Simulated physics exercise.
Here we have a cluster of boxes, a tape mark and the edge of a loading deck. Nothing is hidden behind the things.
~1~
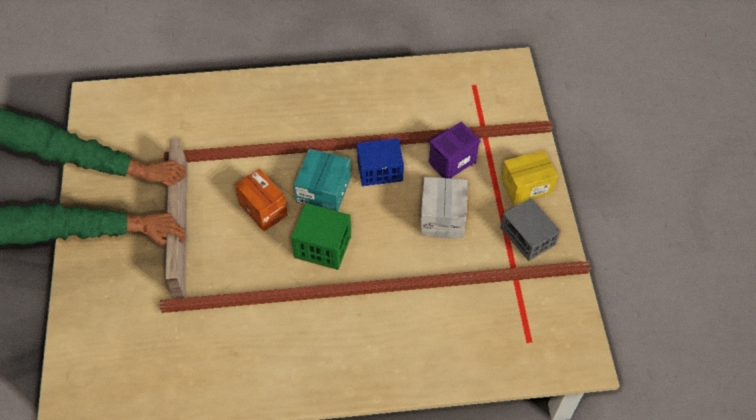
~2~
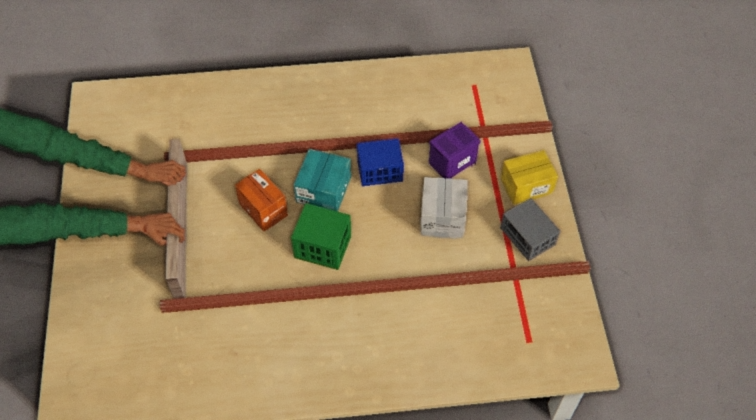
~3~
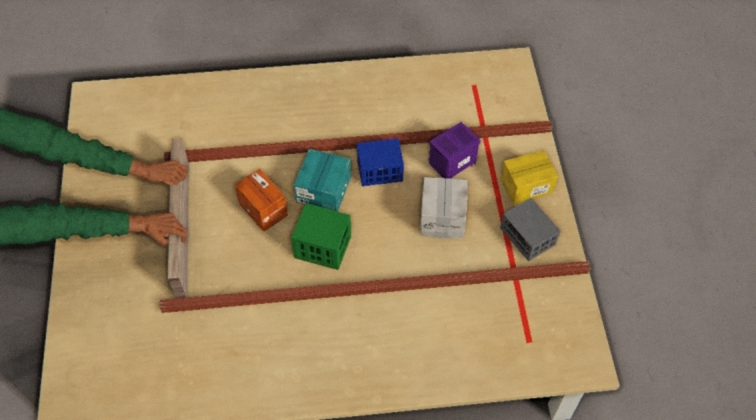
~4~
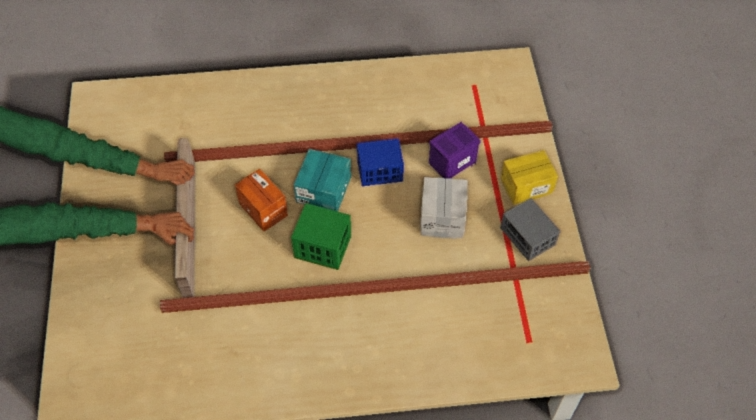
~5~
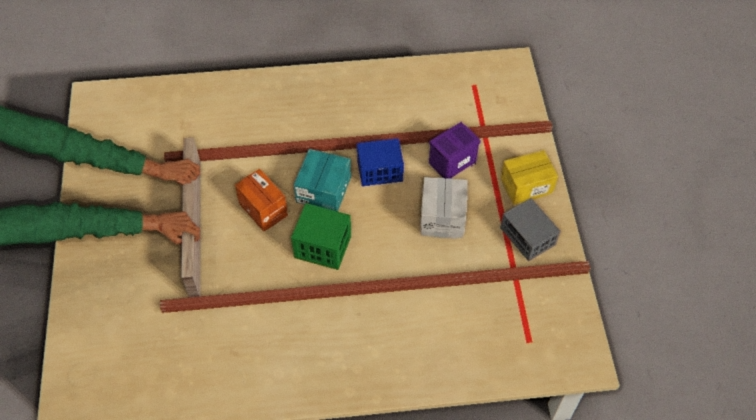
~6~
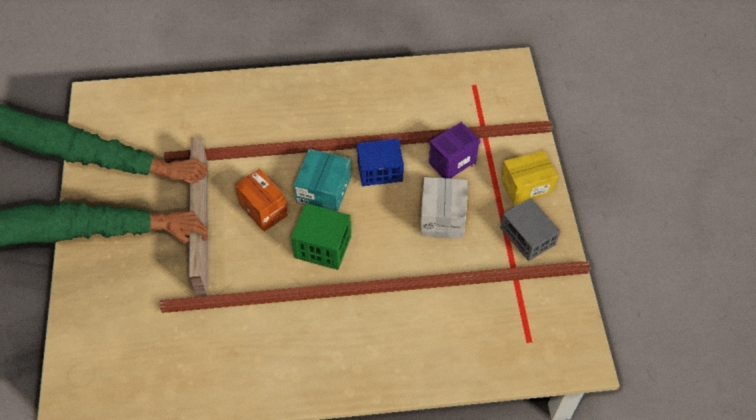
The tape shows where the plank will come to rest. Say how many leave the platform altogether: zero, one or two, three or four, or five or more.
Here the number that fall off is three or four.
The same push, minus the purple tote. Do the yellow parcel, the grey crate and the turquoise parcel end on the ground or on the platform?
The yellow parcel falls, the grey crate tumbles off, the turquoise parcel survives.
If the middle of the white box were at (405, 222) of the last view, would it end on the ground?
The white box survives.
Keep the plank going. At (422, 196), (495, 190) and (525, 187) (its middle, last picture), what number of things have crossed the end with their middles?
Place by place, 0, 4 and 5.
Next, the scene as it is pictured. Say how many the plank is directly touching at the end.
That makes 2.
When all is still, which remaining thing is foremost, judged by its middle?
The white box ends nearest.
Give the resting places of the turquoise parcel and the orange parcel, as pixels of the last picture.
The turquoise parcel stops around (534, 151); the orange parcel around (515, 186).
Soon after, none off yet; yellow parcel at rest near (529, 177); grey crate at rest near (530, 229); purple tote moved a little near (458, 151).
At rest, the number that fall off is three or four; fallen, blue crate, purple tote, grey crate and yellow parcel.
